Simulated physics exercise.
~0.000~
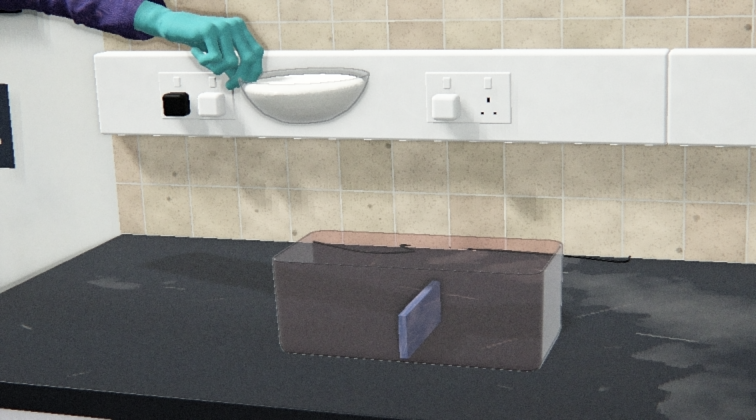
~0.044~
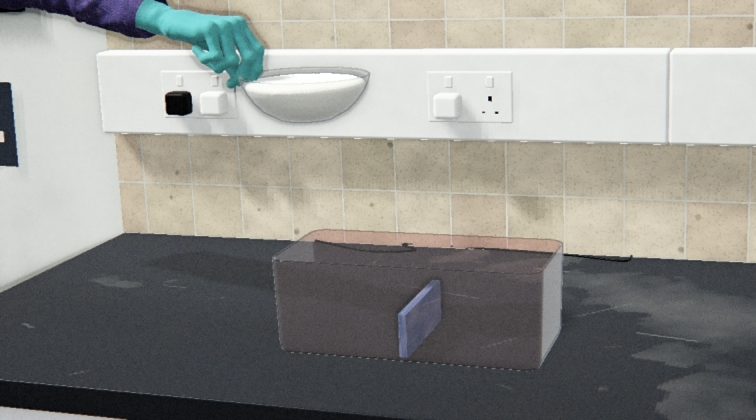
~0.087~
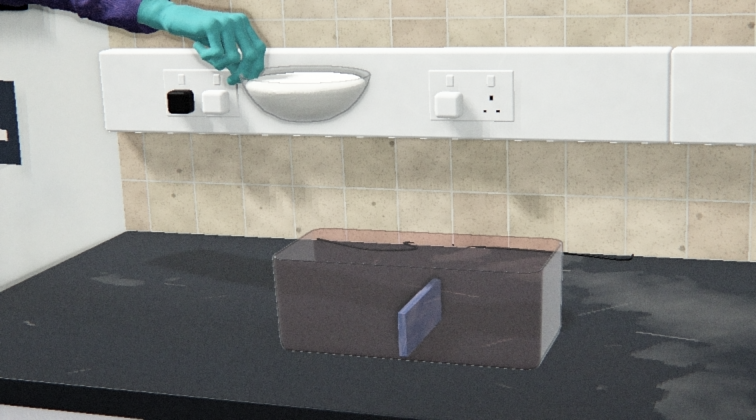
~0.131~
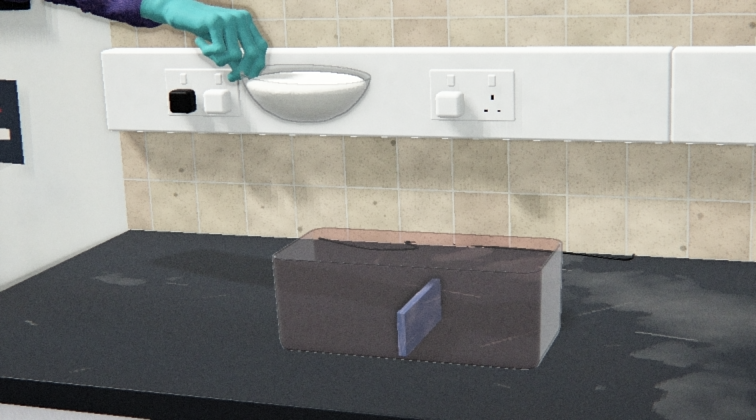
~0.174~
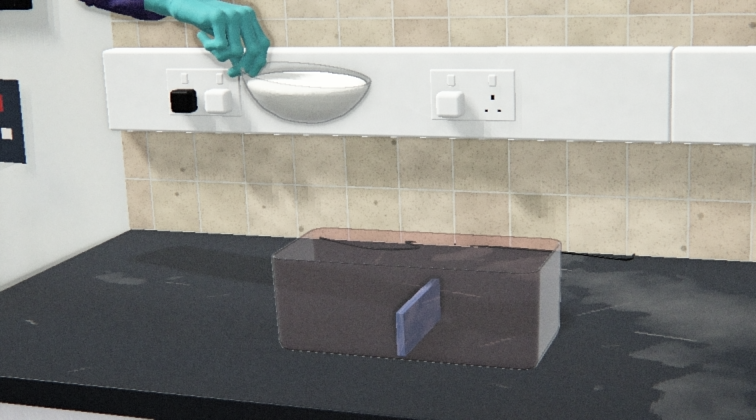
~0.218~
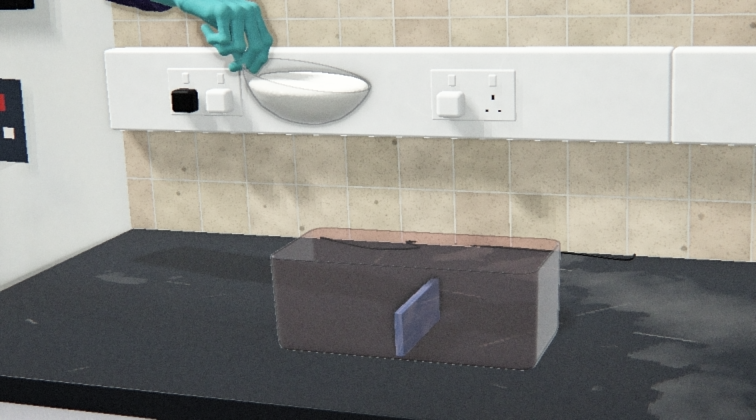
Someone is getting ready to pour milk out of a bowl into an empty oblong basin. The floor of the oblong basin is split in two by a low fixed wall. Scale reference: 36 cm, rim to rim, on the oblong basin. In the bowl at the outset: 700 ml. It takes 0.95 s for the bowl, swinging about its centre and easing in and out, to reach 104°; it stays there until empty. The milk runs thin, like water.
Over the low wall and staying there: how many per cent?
63 out of 100.
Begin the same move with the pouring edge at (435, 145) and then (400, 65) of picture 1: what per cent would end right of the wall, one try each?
The first try gives 95 percent and the second 90 percent.
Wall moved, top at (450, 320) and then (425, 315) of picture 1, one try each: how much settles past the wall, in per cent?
The first gives near 25 per cent and the second near 60 per cent.
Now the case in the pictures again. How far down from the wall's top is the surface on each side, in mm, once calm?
Some 52 mm on the left and 44 mm on the right.
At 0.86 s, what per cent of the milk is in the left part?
The left part holds some 34 per cent.
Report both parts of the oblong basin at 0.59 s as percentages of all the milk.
Around 4 on the left and around 18 on the right.
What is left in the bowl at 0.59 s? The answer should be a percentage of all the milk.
Remaining: Near 18 % of the total.
After 0.59 s the tilt is 71° and 17 per cent is still to pour, 4 is left of the wall and 19 right of it.
After 0.86 s the tilt is 102° and 0 per cent is still to pour, 34 is left of the wall and 63 right of it.
After 1.14 s the tilt is 104° and 0 per cent is still to pour, 35 is left of the wall and 63 right of it.
After 1.45 s the tilt is 104° and 0 per cent is still to pour, 35 is left of the wall and 63 right of it.
In the end 35 per cent lies left of the wall, 63 right of it and 1 outside.
